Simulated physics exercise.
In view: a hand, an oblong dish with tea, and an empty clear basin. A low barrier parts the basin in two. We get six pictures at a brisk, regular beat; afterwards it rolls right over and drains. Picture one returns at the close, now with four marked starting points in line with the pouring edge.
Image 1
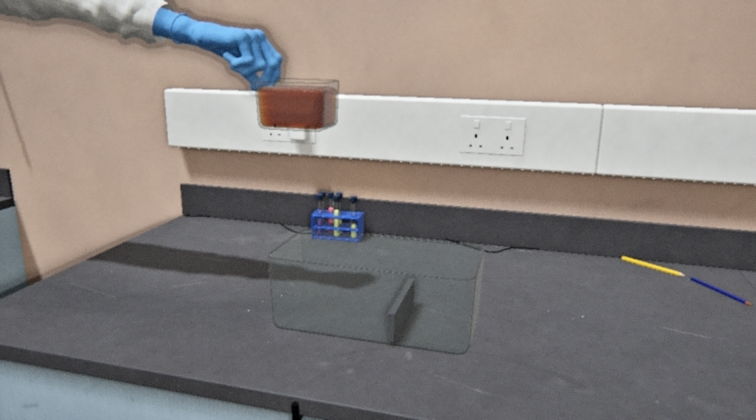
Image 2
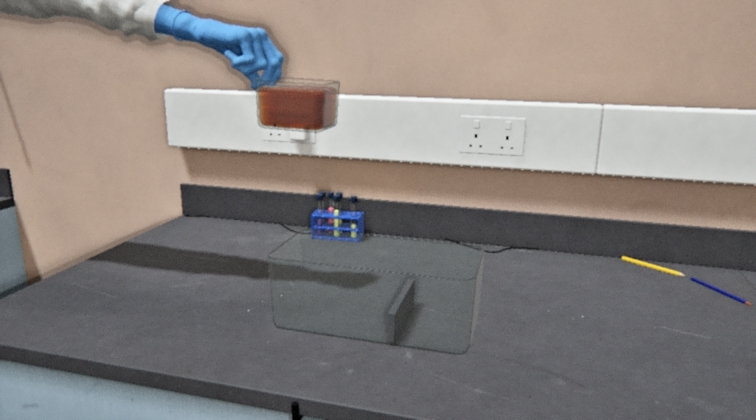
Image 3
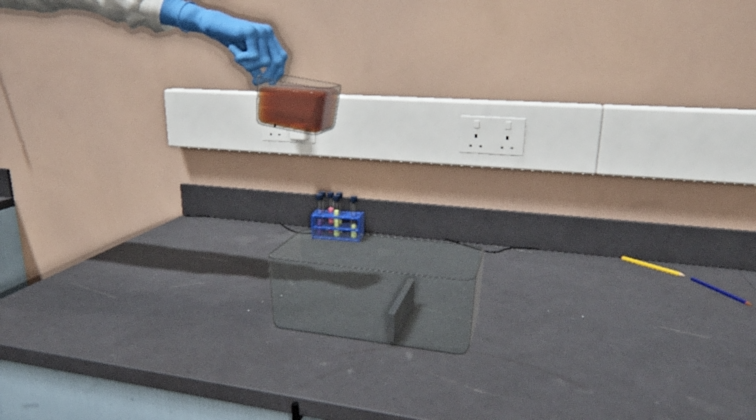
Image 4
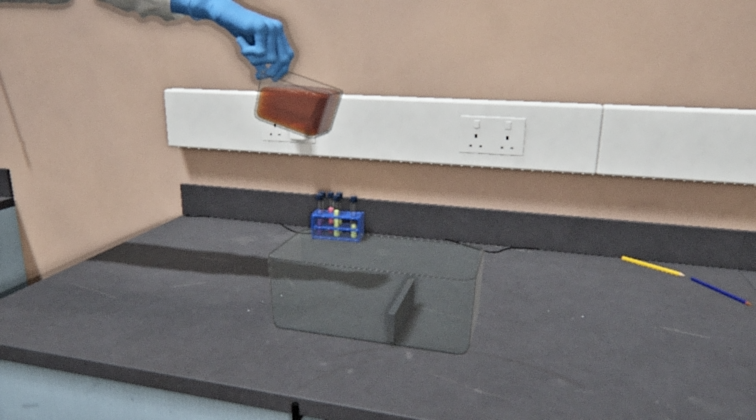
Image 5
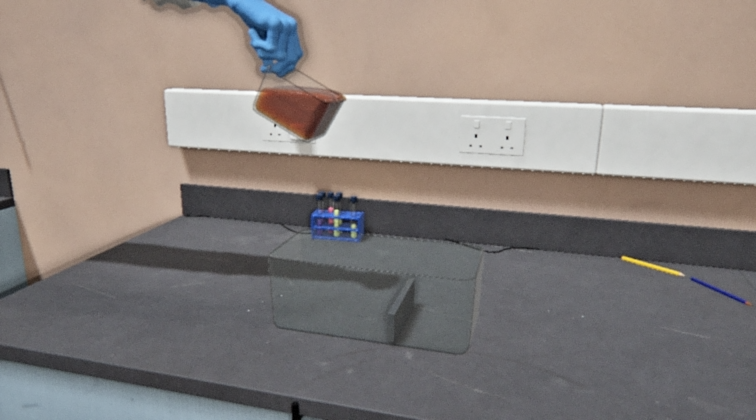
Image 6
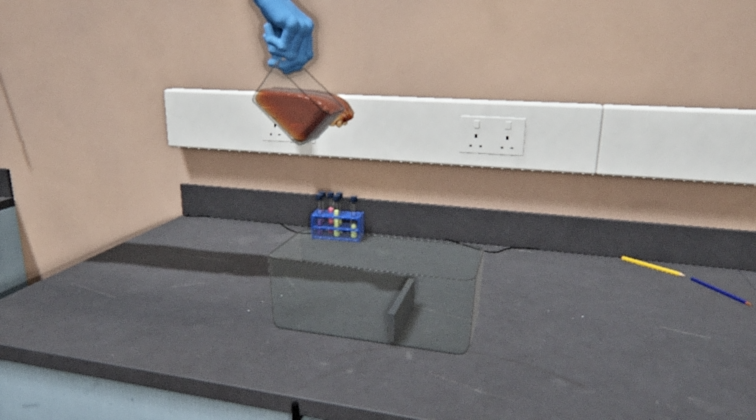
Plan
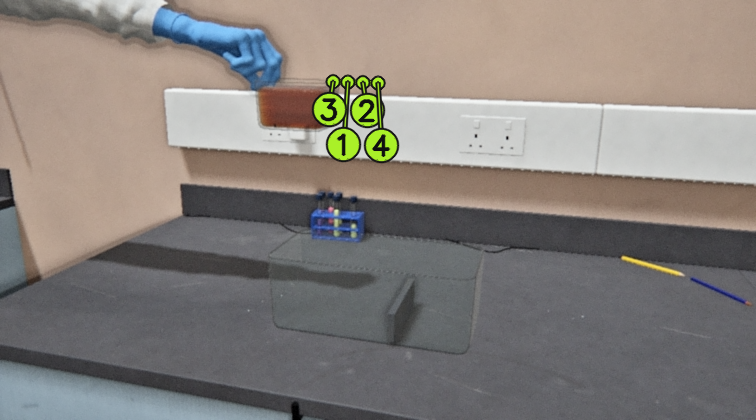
A blue-gloved hand tilts an oblong dish until reddish-brown liquid slips over its lip.
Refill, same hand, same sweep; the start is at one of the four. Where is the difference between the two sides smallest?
Choose 1.
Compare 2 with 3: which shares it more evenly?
That is place 2.
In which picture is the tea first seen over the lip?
In picture 5.
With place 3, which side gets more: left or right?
More ends on the left.
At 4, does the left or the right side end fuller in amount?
The right one.
On the marked copy, 1 at (347, 82); 2 at (362, 82); 3 at (333, 81); 4 at (378, 83).
With 1, about 44 % ends left of the wall and 54 % right of it.
With 2, about 27 % ends left of the wall and 71 % right of it.
With 3, about 85 % ends left of the wall and 12 % right of it.
With 4, about 13 % ends left of the wall and 84 % right of it; 3 % is lost outside.
